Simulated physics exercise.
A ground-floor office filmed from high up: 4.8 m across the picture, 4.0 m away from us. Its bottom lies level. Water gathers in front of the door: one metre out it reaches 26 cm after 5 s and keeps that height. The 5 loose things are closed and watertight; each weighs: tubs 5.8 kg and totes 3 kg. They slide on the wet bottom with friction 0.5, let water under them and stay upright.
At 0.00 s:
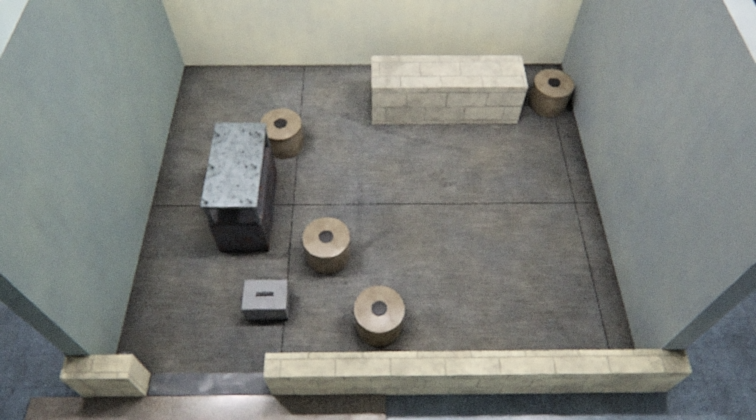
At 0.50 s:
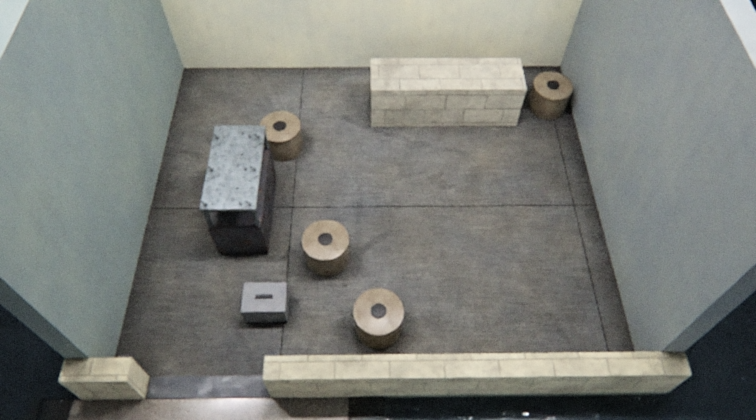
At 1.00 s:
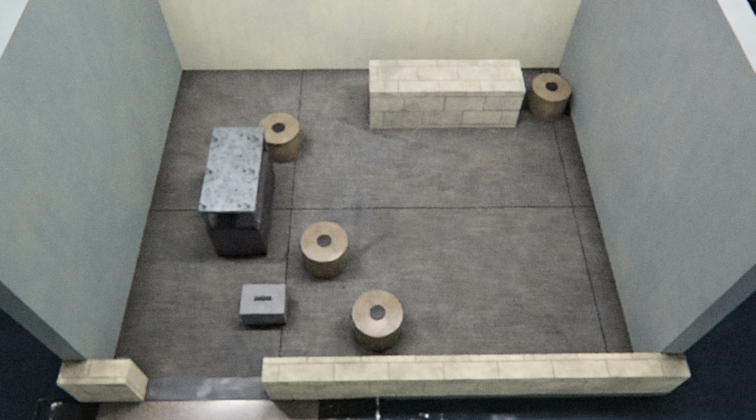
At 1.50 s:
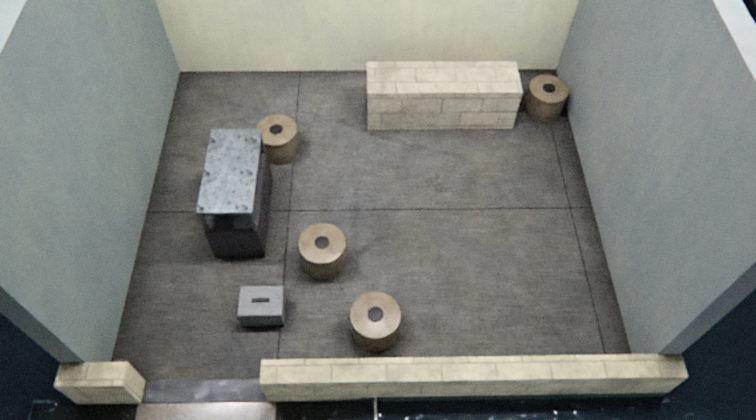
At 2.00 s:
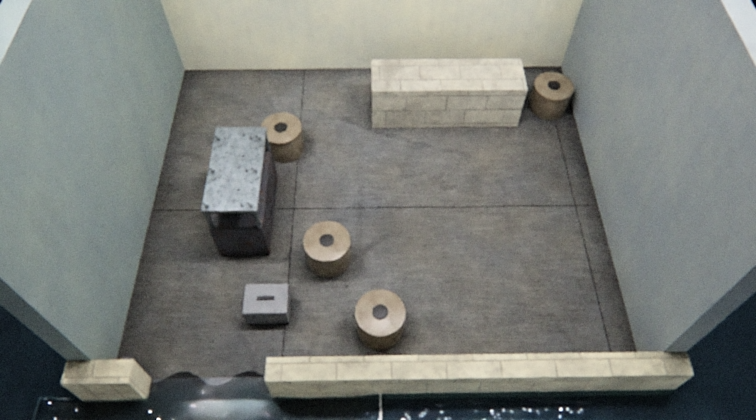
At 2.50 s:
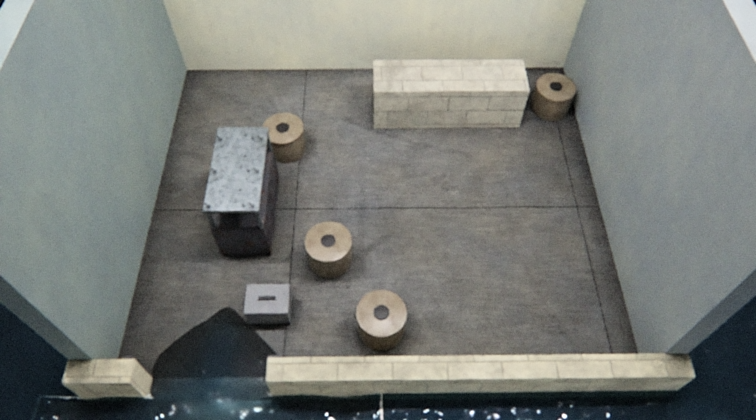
Dark water gathering outside a grey-walled room, then spreading through the front doorway onto the floor as the furnishings stay still.
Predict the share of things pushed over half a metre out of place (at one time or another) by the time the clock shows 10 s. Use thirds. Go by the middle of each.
It is between one and two thirds.
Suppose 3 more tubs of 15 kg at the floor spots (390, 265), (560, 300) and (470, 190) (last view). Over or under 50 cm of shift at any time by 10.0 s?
In that order: Less, short of it, short of it.
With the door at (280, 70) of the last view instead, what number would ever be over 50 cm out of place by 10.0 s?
In that case 4 of them.
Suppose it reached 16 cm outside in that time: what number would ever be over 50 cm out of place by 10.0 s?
Then 2.
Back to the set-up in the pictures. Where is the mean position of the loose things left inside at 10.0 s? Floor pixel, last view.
At about (444, 208).
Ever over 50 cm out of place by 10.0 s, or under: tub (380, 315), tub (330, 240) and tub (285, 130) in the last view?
In that order: Less, past it, under.
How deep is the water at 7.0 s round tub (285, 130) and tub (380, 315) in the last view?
About 3 and 1 cm.
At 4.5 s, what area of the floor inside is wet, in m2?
Some 5.0 m2.
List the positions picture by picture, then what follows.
The first frame shows a tub at (326, 237), on the bottom; a tote at (265, 294), on the bottom; water covers 0.0 m2; 0 of 5 have shifted.
The second frame shows a tub at (325, 240) rests on the ground; a tote at (264, 297) rests on the ground; water covers 0.0 m2; 0 of 5 have shifted.
The third frame shows a tub at (324, 241), on the bottom; a tote at (263, 299) rests on the ground; 0.0 m2 under water; 0 of 5 have shifted.
The fourth frame shows a tub at (322, 243), on the bottom; a tote at (261, 300) rests on the ground; water covers 0.0 m2; 0 of 5 have shifted.
The fifth frame shows a tub at (327, 241), on the bottom; a tote at (266, 298), on the bottom; 0.0 m2 under water; 0 of 5 have shifted.
The sixth frame shows a tub at (328, 241), on the bottom; a tote at (267, 298) rests on the ground; water covers 0.4 m2; 0 of 5 have shifted.
After 3.5 s 0 of 5 are over 50 cm from their spots; 0 afloat.
After 4.5 s 1 of 5 are over 50 cm from their spots; 1 afloat.
After 7.0 s 2 of 5 are over 50 cm from their spots; 0 afloat.
After 10.0 s 2 of 5 are over 50 cm from their spots, and 2 have been at some point; 3 afloat.
